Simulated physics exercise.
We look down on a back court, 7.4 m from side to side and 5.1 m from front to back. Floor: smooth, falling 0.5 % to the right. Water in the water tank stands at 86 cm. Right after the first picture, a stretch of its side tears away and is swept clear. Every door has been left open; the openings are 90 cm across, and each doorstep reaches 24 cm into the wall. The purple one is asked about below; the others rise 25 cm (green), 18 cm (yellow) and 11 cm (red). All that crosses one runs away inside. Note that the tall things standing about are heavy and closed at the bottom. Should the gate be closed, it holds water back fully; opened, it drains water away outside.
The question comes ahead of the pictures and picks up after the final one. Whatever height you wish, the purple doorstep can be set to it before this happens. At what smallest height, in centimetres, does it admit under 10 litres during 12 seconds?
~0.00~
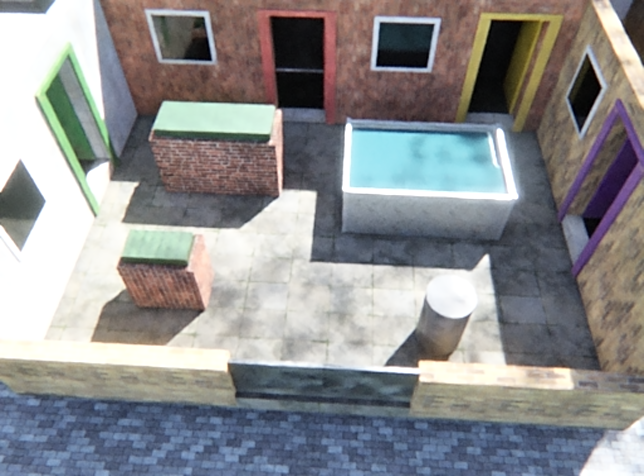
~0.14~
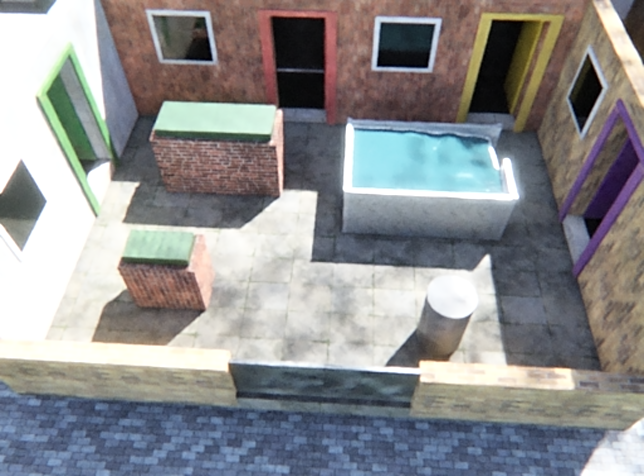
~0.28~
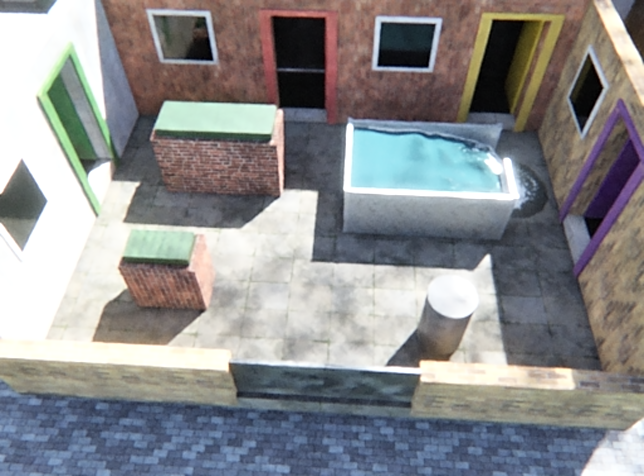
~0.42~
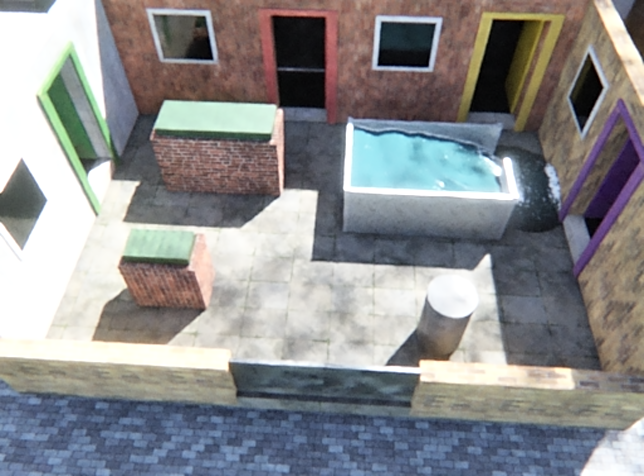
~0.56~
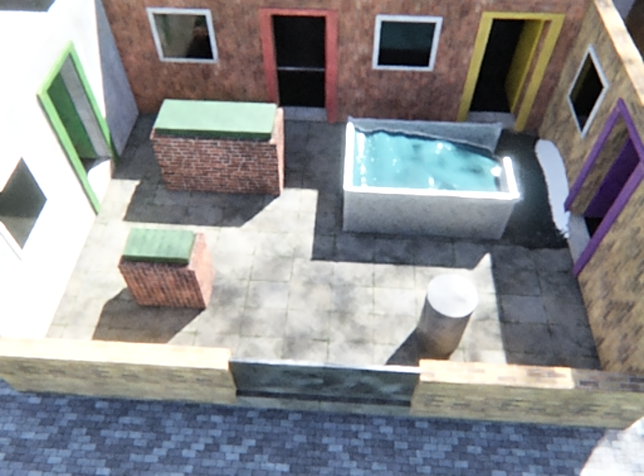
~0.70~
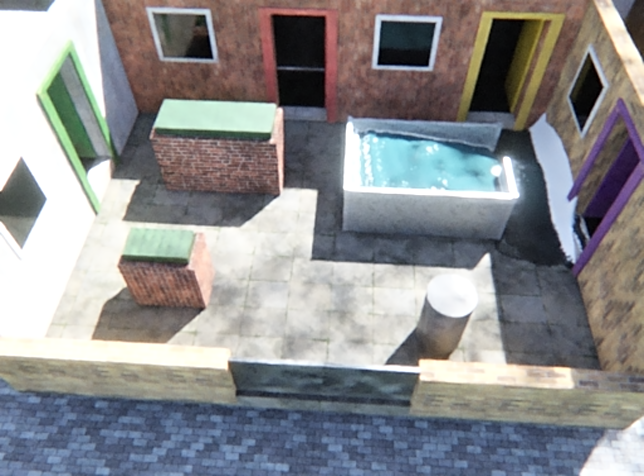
At about 18 centimetres.
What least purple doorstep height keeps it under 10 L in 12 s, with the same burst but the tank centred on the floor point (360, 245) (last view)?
37 cm, give or take.
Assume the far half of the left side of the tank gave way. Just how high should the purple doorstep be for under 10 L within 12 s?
In that case you'd want it roughly 7.0 cm high.
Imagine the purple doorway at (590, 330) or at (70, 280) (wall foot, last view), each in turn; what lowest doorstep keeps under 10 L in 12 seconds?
Minimums: About 10.5 cm and 8.5 cm.
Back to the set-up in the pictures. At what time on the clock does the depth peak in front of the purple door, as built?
The level tops out around 1.6 s.
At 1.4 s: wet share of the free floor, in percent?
About 15 per cent.
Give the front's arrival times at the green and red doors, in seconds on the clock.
Green 4.0 s, red 2.2 s.
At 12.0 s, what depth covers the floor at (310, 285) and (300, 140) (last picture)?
Near 8 cm at the first spot and 10 cm at the second.
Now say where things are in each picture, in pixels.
The first frame shows the water tank at (425, 160) is whole and still, 86 cm deep; the purple door at (593, 202) is dry.
In the second frame, the front is at a hidden place, 0.3 m from the gap at (491, 173); 0.2 m2 of floor is wet, 86 cm left at the back.
In the third frame, the gap is at (491, 174), the front 0.9 m out at (541, 198); the back of the water tank holds 86 cm.
In the fourth frame, water pours out at (491, 174) and has run 1.1 m, to (561, 218); about 10 cm deep outside, 86 cm at the back.
In the fifth frame, water pours out at (491, 174) and has run 1.4 m, to (541, 141); about 8 cm deep outside, 81 cm at the back.
In the sixth frame, the gap is at (490, 173), the front 1.6 m out at (573, 264); the back of the water tank holds 73 cm; water is at the purple door at (594, 201).
After 1.4 s water covers 15 % of the floor, deepest (64 cm) near (542, 146); 19 cm at the purple door, 2 litres in over its 20 cm doorstep.
After 3.0 s water covers 50 % of the floor, deepest (36 cm) near (540, 139); 13 cm at the purple door, 7 litres in over its 20 cm doorstep.
After 12.0 s water covers 100 % of the floor, deepest (12 cm) near (394, 387); 4 cm at the purple door, 7 litres in over its 20 cm doorstep.
At the purple door as built, the water arrived by 0.7 s and peaked near 19 cm at 1.6 s.
Run again over the same 12 s with other heights there, 16 litres in over 15.5 cm, 4 litres over 21 cm. The limit of 10 litres is kept from about 18 cm up.
